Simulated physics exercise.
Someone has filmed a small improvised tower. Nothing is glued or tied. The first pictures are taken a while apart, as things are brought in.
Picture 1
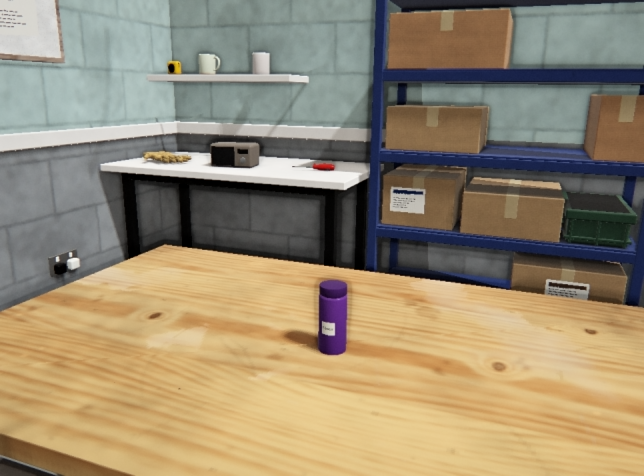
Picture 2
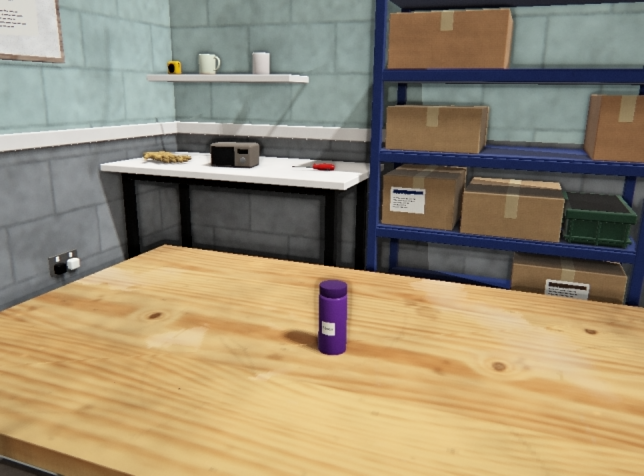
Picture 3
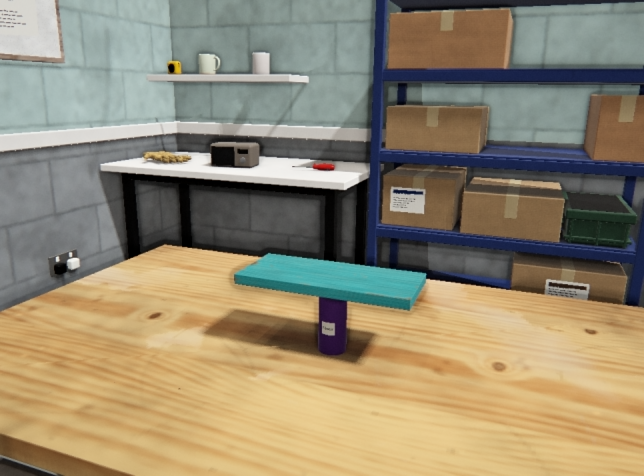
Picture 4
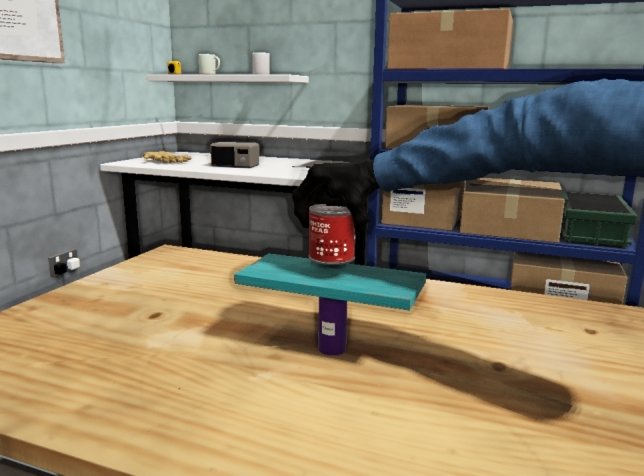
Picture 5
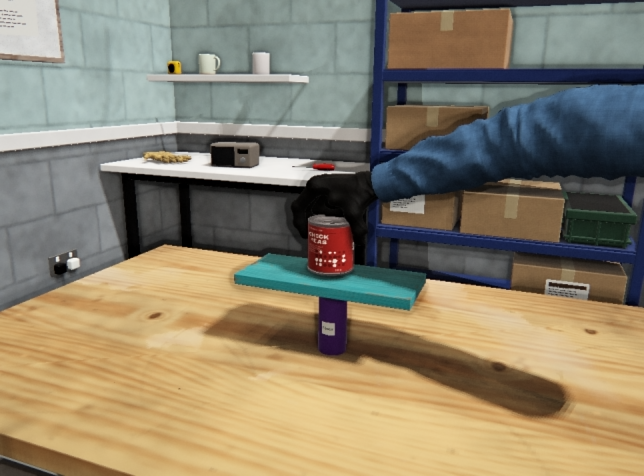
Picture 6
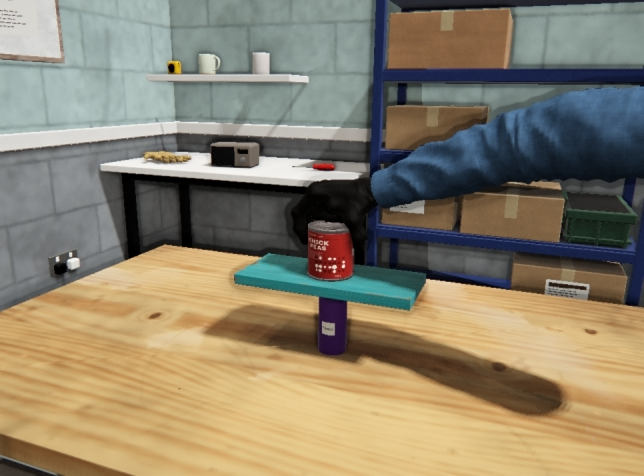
A purple shaker stands upright on a pale wooden table, seen from slightly above by a still camera, in a room of grey and pale green block walls. Behind it are a white-topped bench, a shelf with mugs, and blue racking with cardboard boxes at right. A teal board appears across the shaker, then a black-gloved, blue-sleeved arm lowers a red tin onto it, still holding on.
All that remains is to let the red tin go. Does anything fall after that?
Here the stack keeps its balance.
Then, 0.30 s on from there, no change.
Then, 0.70 s on from there, red tin resting near (331, 251).
In the end, all 3 unmoved. At the end, from the last picture's camera, red tin near (331, 251). The stack holds.
